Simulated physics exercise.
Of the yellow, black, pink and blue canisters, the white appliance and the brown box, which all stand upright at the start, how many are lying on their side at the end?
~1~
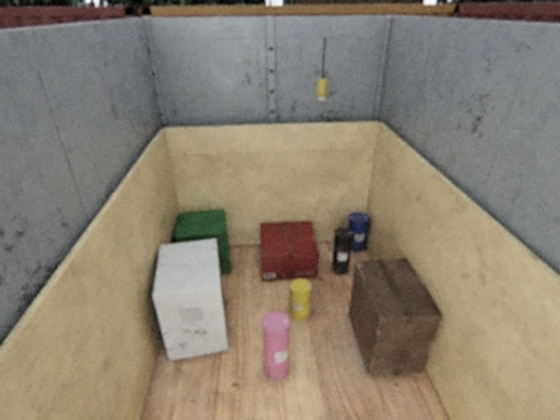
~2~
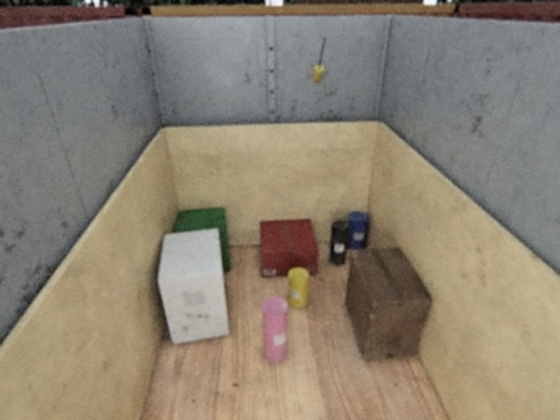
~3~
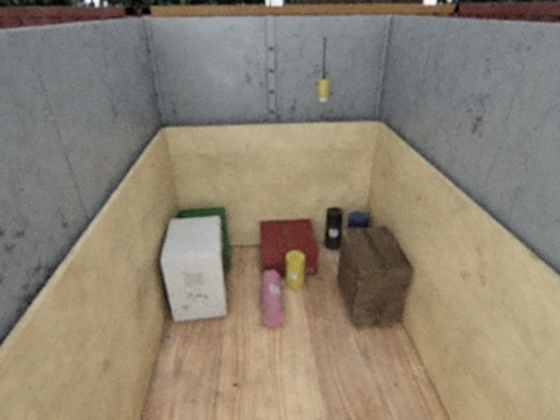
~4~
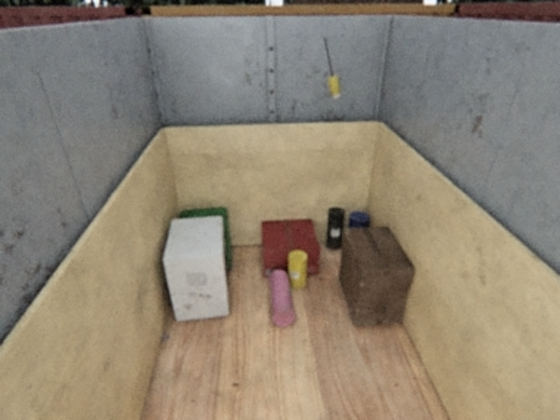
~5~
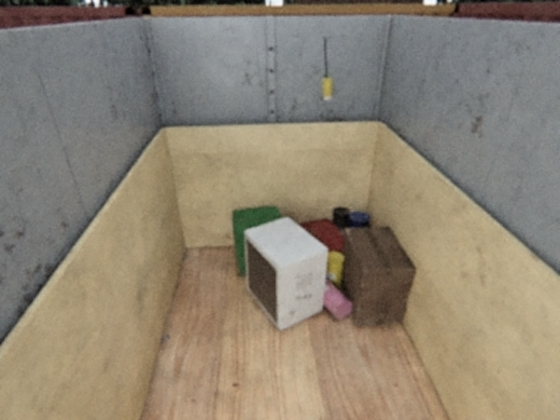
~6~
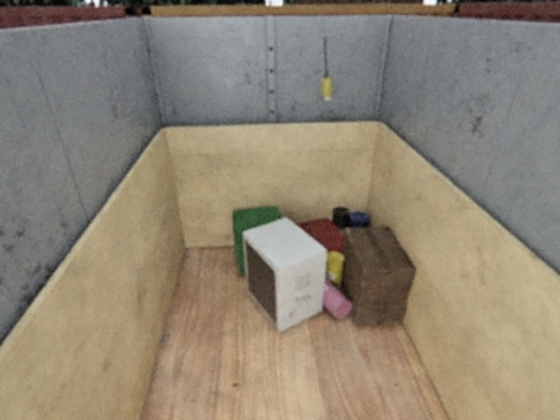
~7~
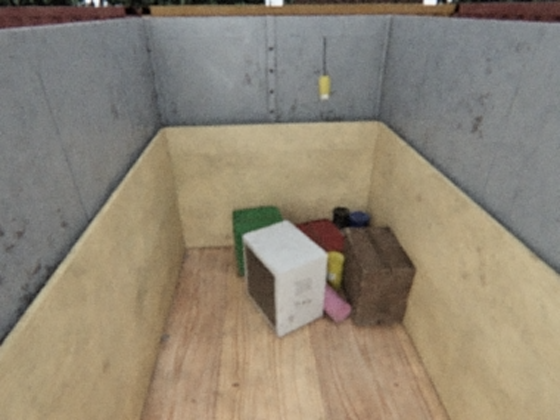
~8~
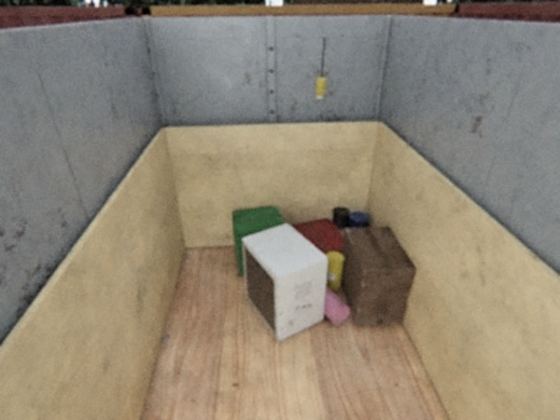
One of them is lying on its side at the end, the pink canister.
